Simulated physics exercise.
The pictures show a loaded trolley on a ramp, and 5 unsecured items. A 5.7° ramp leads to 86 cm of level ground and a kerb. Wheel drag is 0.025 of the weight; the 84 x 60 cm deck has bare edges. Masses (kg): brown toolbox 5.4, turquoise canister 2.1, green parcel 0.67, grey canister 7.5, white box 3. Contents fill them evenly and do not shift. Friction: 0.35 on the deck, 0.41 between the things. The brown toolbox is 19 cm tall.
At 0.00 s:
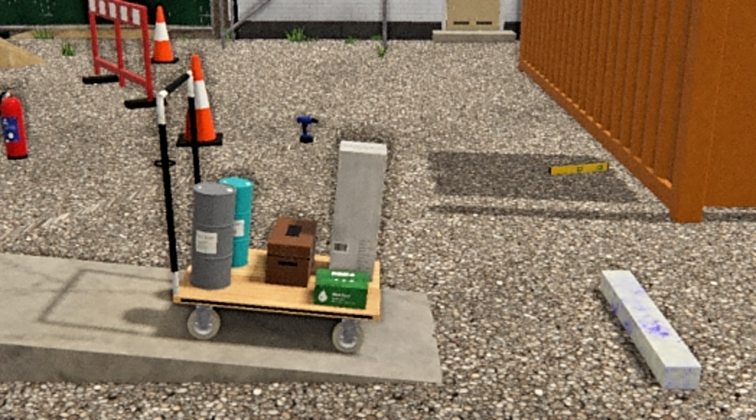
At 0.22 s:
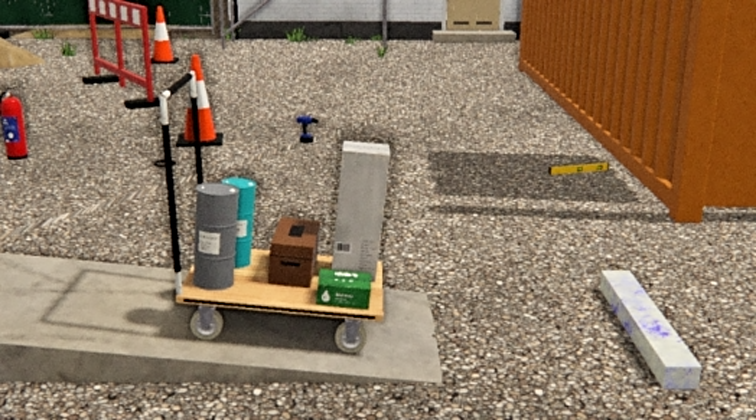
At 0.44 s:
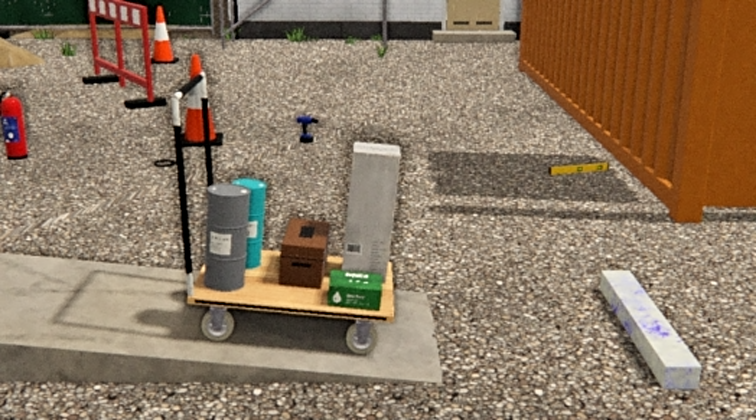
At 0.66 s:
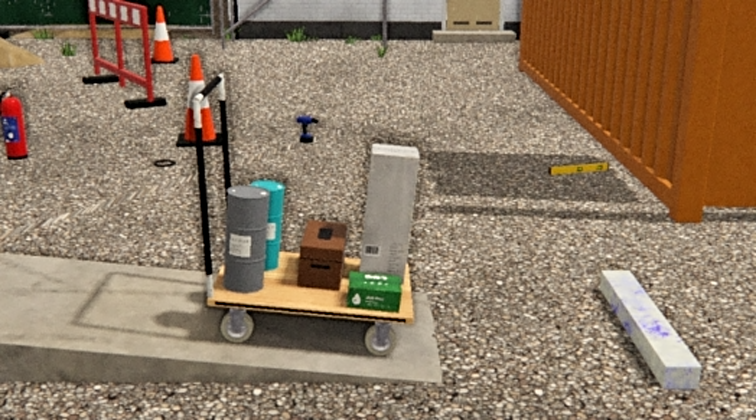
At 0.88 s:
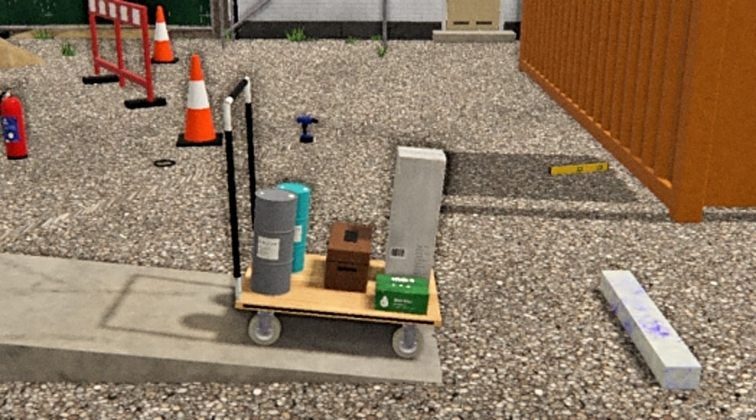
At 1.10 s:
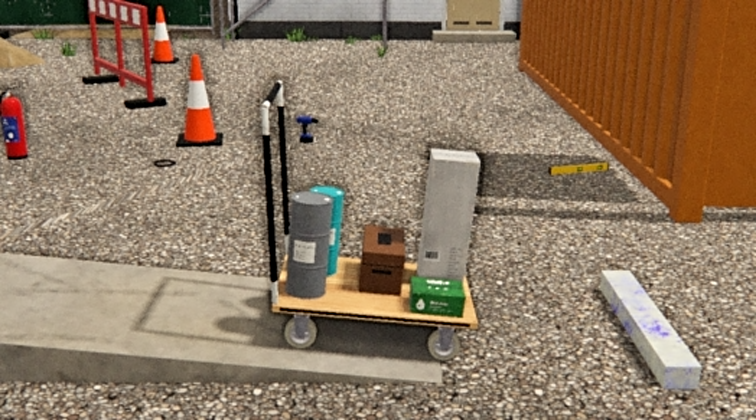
A gravelly work yard with a pale concrete ramp is seen from a fixed, slightly raised viewpoint. An orange container stands at right near a pale block, cones, a red barrier and an extinguisher are at left, and a wooden-decked trolley carries grey and turquoise canisters, a brown toolbox, a green parcel and a tall white box. The trolley rolls rightward along the ramp, barely moving then quickening, its load staying in place.
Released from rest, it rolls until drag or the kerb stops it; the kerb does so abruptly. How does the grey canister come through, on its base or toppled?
The grey canister keeps standing.
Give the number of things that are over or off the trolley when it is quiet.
That comes to 1.
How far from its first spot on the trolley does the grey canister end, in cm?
About 8 cm.
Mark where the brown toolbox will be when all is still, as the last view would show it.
Around (573, 265).
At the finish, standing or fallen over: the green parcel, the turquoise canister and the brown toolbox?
The green parcel stays upright; the turquoise canister stays upright; the brown toolbox stays upright.
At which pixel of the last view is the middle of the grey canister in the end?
At about (509, 258).
Around 1.70 s, 23 cm to the kerb.
Around 2.10 s, trolley at the kerb; grey canister shifted 7 cm near (504, 258); white box shifted 7 cm; turquoise canister shifted 7 cm.
Around 2.30 s, trolley at the kerb; grey canister shifted 9 cm near (509, 258); white box tipped 9° against what carries it; green parcel shifted 9 cm.
Around 3.20 s, trolley at the kerb; white box now off the trolley; grey canister shifted 9 cm near (509, 258); brown toolbox shifted 9 cm.
Finally (3.6 s), off the trolley and tipped over, white box; the other 4 still in place (within 10 cm). Final places as that camera would see them, grey canister near (509, 258).
